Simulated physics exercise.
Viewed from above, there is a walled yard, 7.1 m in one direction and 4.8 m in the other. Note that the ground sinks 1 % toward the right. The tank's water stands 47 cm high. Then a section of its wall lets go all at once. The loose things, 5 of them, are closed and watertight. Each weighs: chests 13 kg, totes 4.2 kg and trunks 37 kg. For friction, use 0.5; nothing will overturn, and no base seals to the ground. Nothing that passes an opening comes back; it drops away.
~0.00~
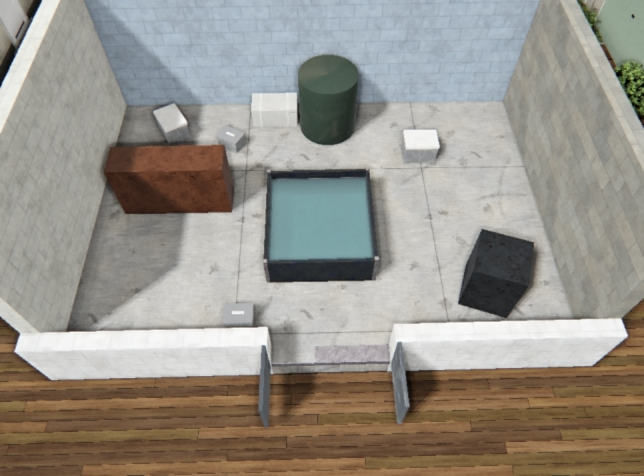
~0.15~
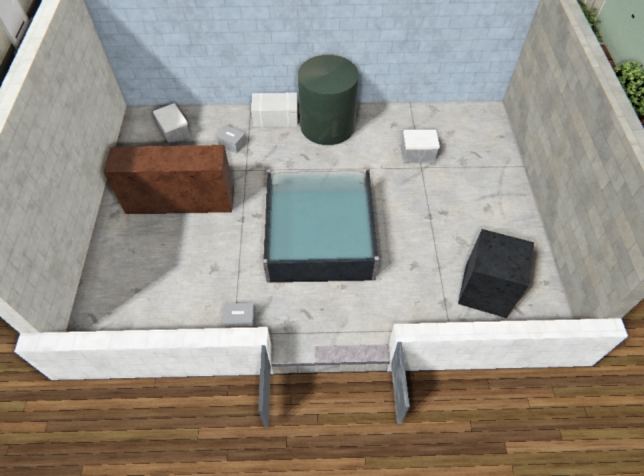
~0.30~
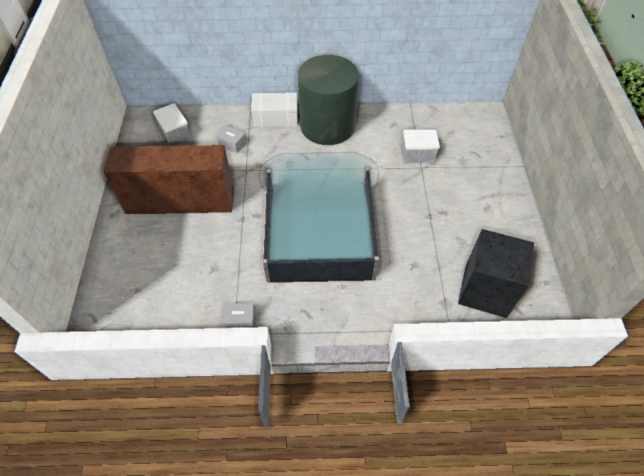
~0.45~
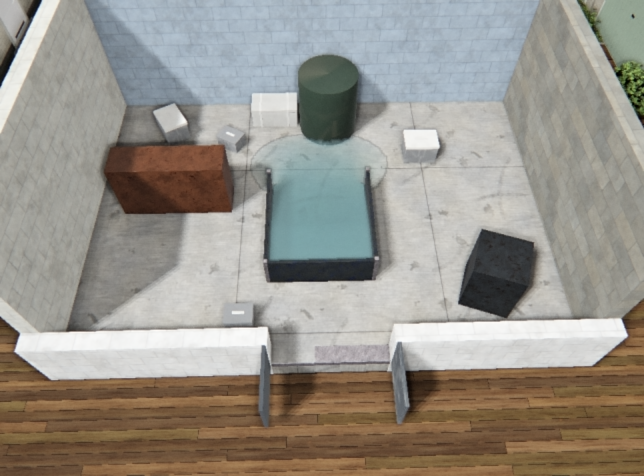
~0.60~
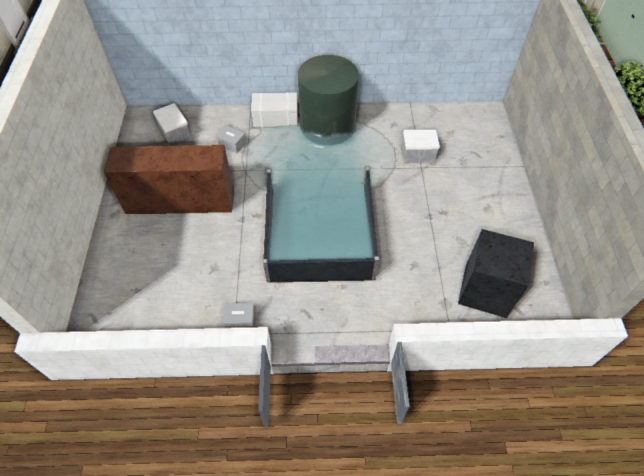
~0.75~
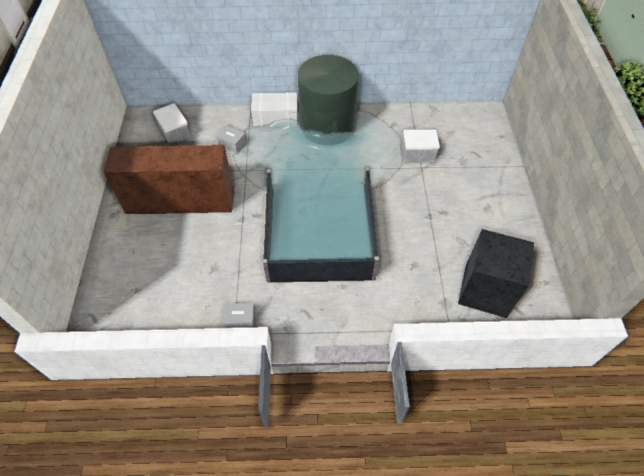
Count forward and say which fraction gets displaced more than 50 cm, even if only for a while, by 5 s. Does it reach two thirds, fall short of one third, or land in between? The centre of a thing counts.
The share is in the middle band.
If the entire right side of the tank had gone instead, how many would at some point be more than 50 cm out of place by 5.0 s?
Then 0 of them would.
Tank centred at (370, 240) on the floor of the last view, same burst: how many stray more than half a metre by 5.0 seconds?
That would give 3.
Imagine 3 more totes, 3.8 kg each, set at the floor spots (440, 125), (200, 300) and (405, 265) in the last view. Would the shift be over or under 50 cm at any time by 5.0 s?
Taking them one by one: It goes beyond, then it stays within, then it stays within.
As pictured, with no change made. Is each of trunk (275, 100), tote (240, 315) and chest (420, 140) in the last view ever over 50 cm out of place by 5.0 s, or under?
First falling below it, second falling below it, third exceeding it.
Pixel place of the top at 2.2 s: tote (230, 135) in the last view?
Around (183, 148).
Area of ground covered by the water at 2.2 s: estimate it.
Wet area: Approx. 12 m2.
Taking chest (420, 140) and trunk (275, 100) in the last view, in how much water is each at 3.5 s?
Close to 4 and 7 centimetres.
After 1.1 s 0 of 5 are over 50 cm from their spots; 0 afloat.
After 2.2 s 1 of 5 are over 50 cm from their spots; 0 afloat.
After 3.5 s 3 of 5 are over 50 cm from their spots; 2 afloat.
After 5.0 s 3 of 5 are over 50 cm from their spots, and 3 have been at some point; 2 afloat.
